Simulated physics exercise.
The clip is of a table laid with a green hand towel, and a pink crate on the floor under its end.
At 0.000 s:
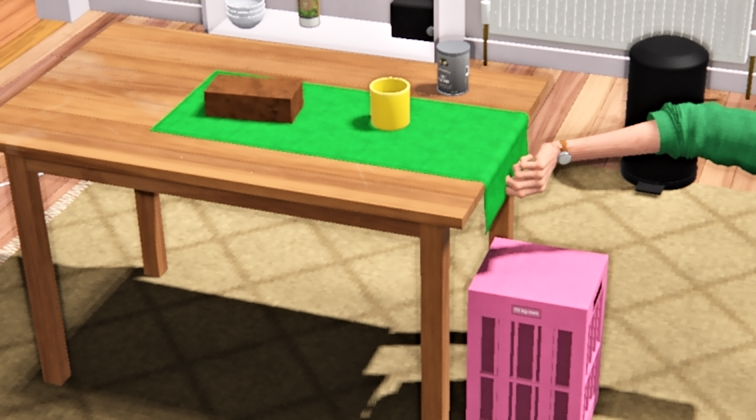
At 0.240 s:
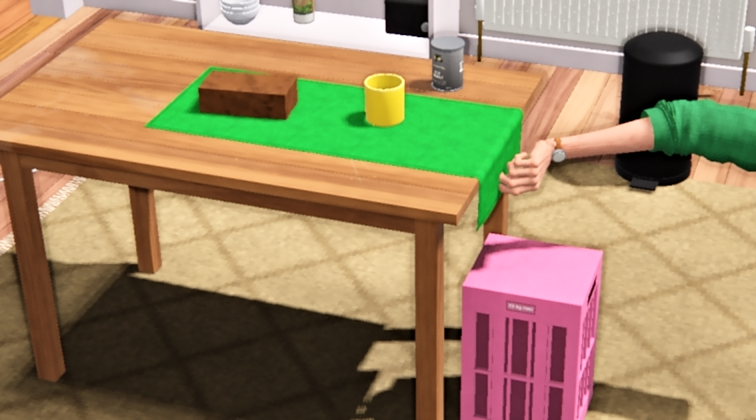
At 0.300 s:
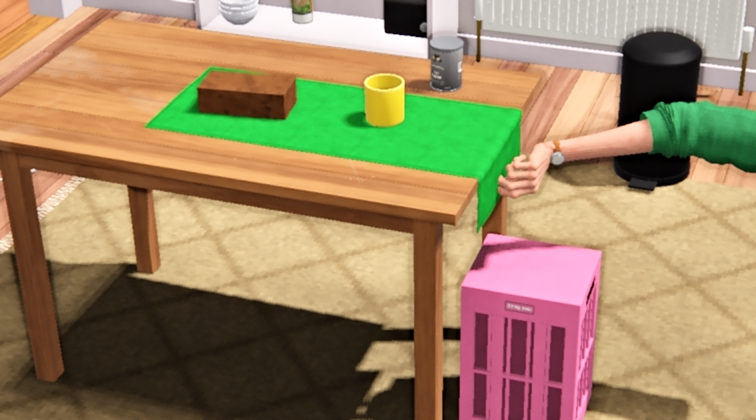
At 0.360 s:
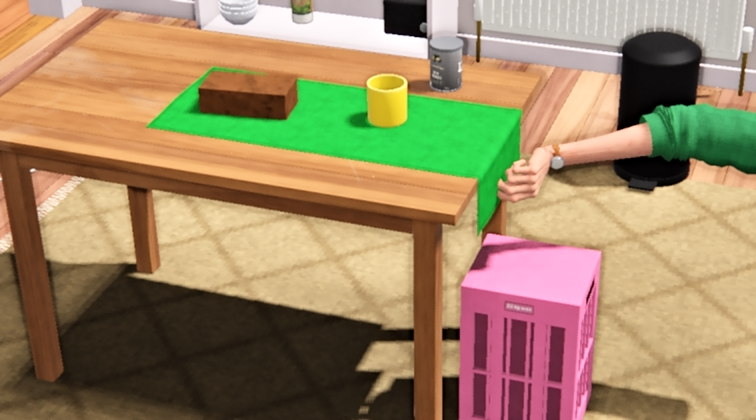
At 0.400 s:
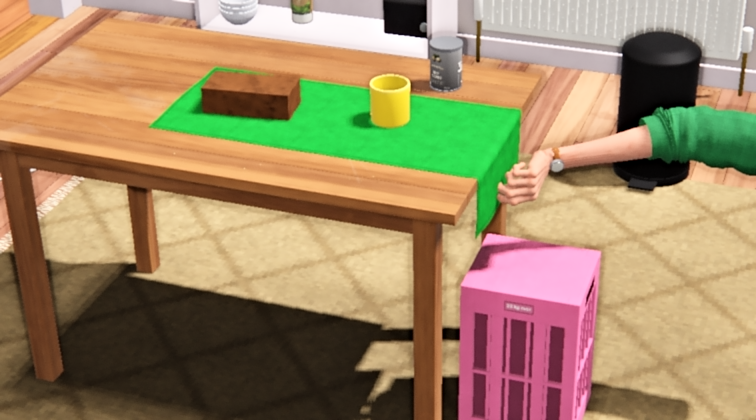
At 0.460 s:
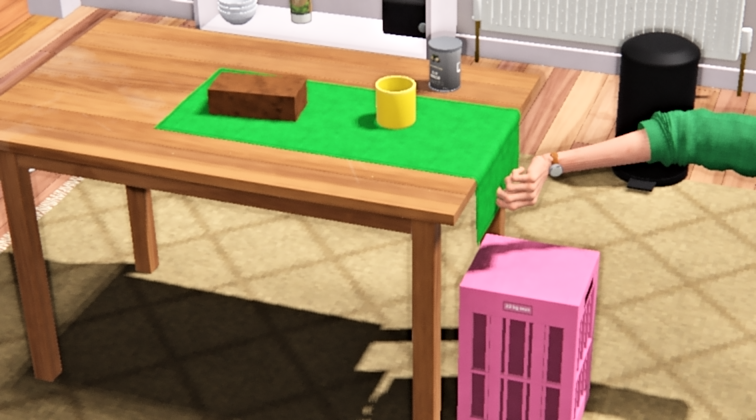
A hand drawing a green towel slightly over a table's right end, the yellow mug and brick shifting with it.
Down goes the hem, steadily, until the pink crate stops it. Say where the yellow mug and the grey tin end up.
In the end the yellow mug stays on the table. The grey tin remains up there.
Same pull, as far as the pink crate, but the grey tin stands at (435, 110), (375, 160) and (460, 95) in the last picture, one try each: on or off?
First, it drops; second, it stays on; third, it comes down.
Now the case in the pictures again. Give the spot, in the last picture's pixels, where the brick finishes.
At about (324, 105).
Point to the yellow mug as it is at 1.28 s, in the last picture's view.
Near (463, 112).
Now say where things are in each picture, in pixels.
Hand towel end (485, 235); yellow mug (390, 86); grey tin (453, 46); brick (254, 85); top of the crate (554, 289), in the first frame.
Hand towel end (476, 231), far hem (144, 127); grey tin (448, 42); grey tin stands beside the cloth, in the second frame.
Hand towel end (477, 233); yellow mug (384, 82), in the third frame.
Hand towel end (478, 236), far hem (146, 127); grey tin (446, 43), in the fourth frame.
Hand towel end (476, 239); yellow mug (390, 83), in the fifth frame.
Hand towel end (478, 246), far hem (154, 129); yellow mug (395, 84); grey tin (445, 43); top of the crate (546, 286), in the sixth frame.
Around 0.78 s, hem going down; mug carried along near (421, 106); tin as before.
Around 1.28 s, hem on the crate; mug carried along near (463, 112); tin as before.
Finally, hem on the crate; mug carried along near (464, 112); tin as before. The yellow mug remains up there and the grey tin keeps clear of the edge.
